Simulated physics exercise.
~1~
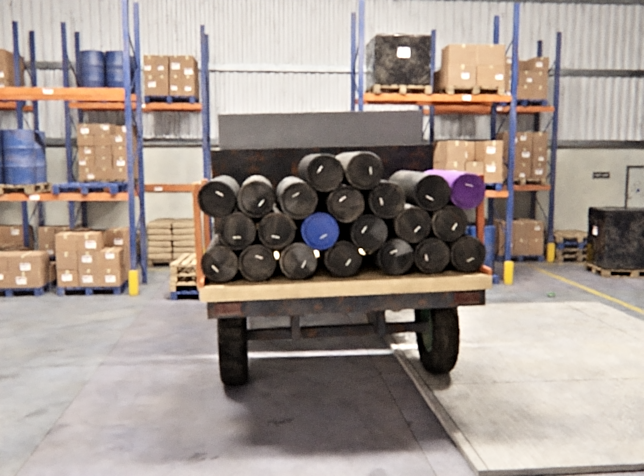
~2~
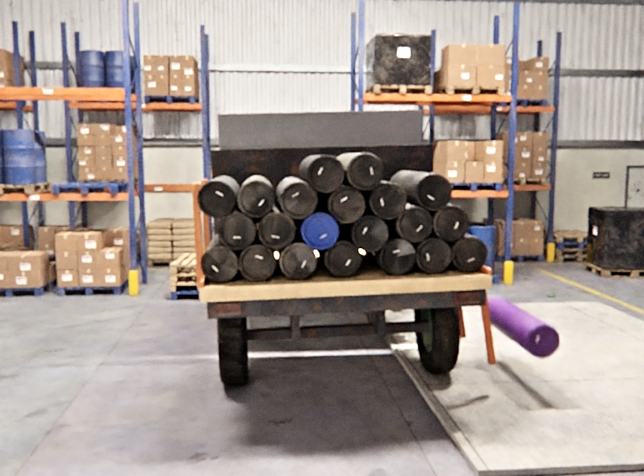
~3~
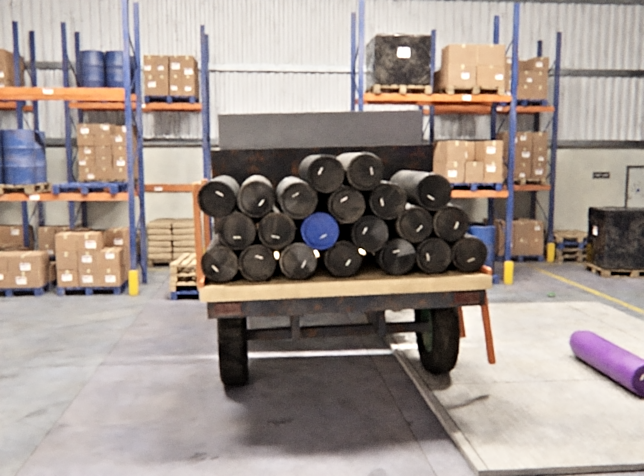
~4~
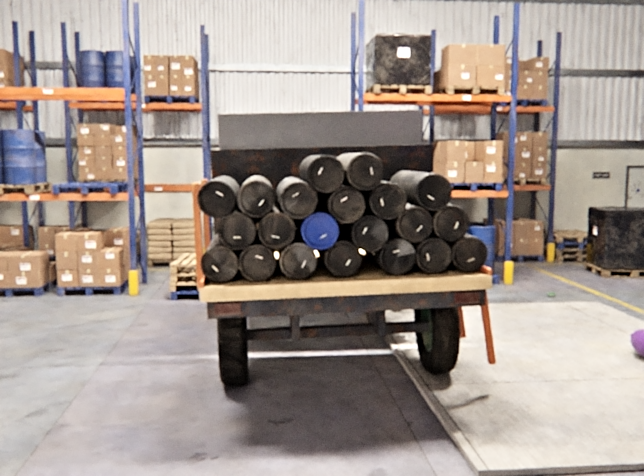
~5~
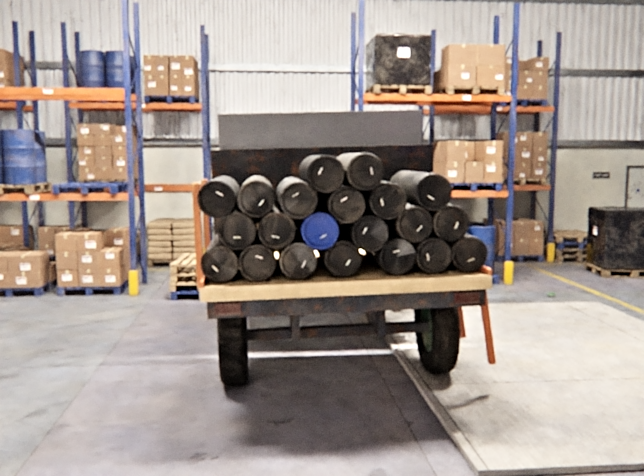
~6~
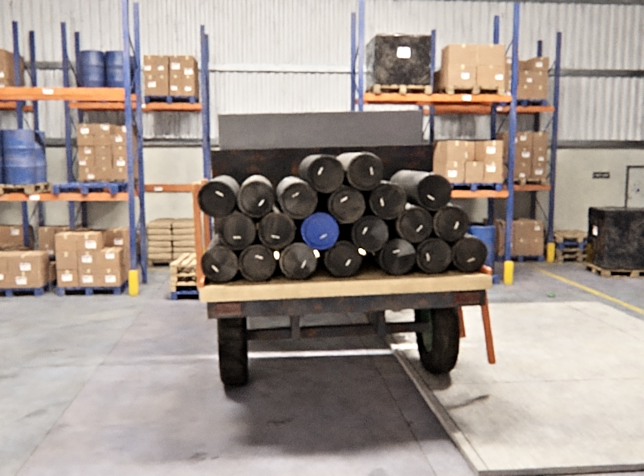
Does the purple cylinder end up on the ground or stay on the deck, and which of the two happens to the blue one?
The purple cylinder drops off the right side and ends on the ground, while the blue one remains on the deck.
